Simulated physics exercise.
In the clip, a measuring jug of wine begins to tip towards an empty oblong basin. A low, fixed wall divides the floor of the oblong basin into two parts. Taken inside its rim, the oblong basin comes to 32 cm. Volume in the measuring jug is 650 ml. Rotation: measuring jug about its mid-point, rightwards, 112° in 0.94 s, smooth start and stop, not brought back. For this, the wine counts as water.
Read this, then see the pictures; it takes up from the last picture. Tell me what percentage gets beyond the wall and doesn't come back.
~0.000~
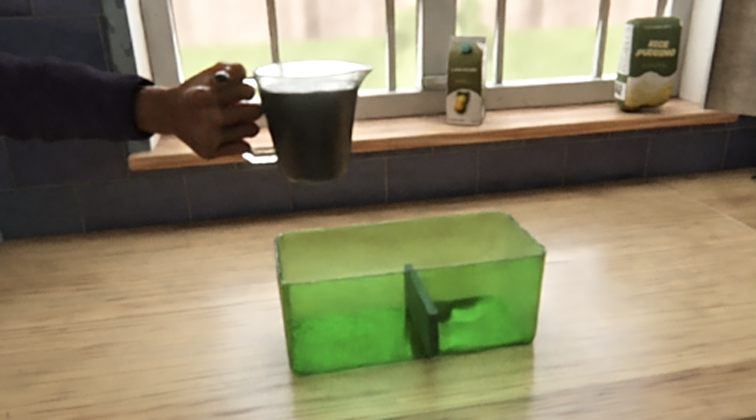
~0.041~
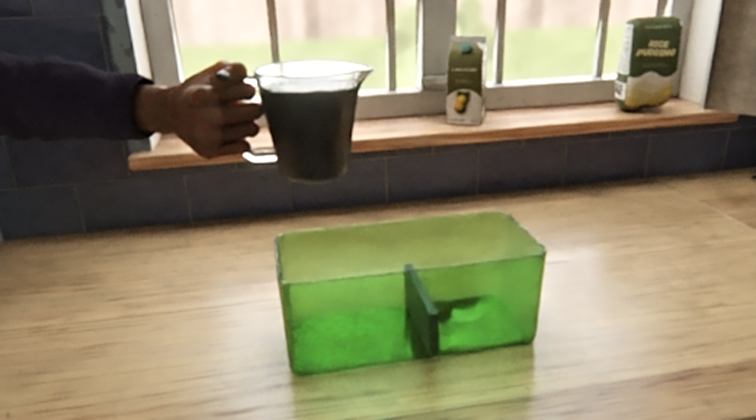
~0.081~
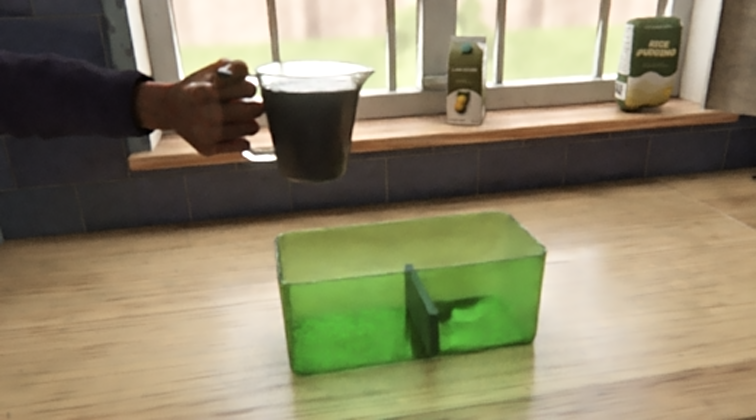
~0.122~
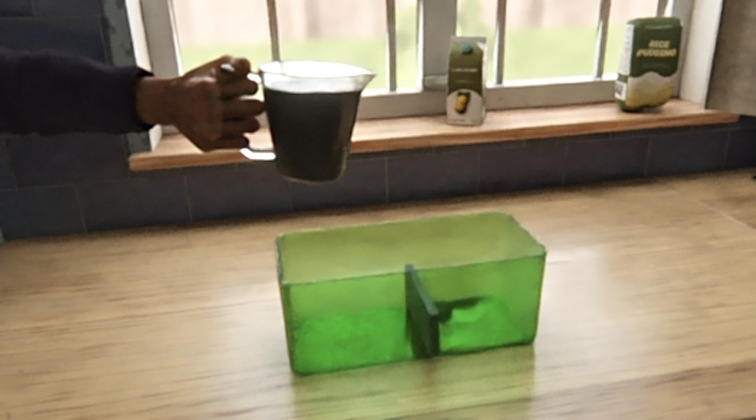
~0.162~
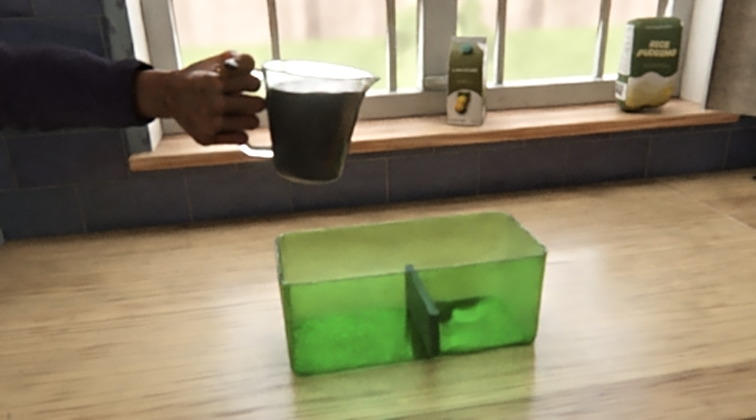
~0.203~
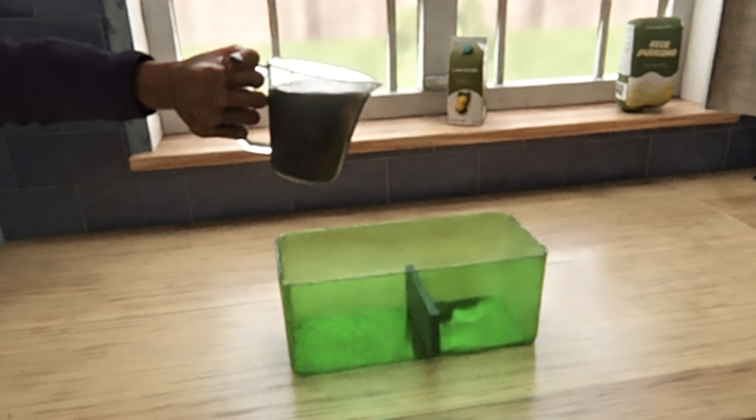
Around 66 % gets beyond the wall and stays.
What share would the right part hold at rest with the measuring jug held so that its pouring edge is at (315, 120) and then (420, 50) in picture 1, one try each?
The first try gives around 5 percent, the second around 90 percent.
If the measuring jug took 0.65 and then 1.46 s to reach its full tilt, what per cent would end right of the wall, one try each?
Try 1: Approx. 45 %; try 2: Approx. 80 %.
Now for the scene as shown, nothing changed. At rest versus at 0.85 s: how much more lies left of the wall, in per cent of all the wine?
Around 20 per cent.
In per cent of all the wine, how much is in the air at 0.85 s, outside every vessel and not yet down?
I'd say some 18 per cent is in the air.
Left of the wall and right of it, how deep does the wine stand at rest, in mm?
Left part about 10 mm deep, right part about 24 mm deep.
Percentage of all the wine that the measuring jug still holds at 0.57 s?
About 68 per cent.
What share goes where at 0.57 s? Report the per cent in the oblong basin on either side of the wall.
I'd say some 0 in a hundred on the left and 7 on the right.
Then, 0.57 s in, the tilt is 75° and 68 per cent is still to pour, 0 is left of the wall and 7 right of it.
Then, 0.85 s in, the tilt is 109° and 11 per cent is still to pour, 14 is left of the wall and 58 right of it.
Then, 1.13 s in, the tilt is 112° and 0 per cent is still to pour, 34 is left of the wall and 65 right of it.
Then, 1.44 s in, the tilt is 112° and 0 per cent is still to pour, 34 is left of the wall and 66 right of it.
Finally, 34 per cent lies left of the wall, 66 right of it and 1 outside.
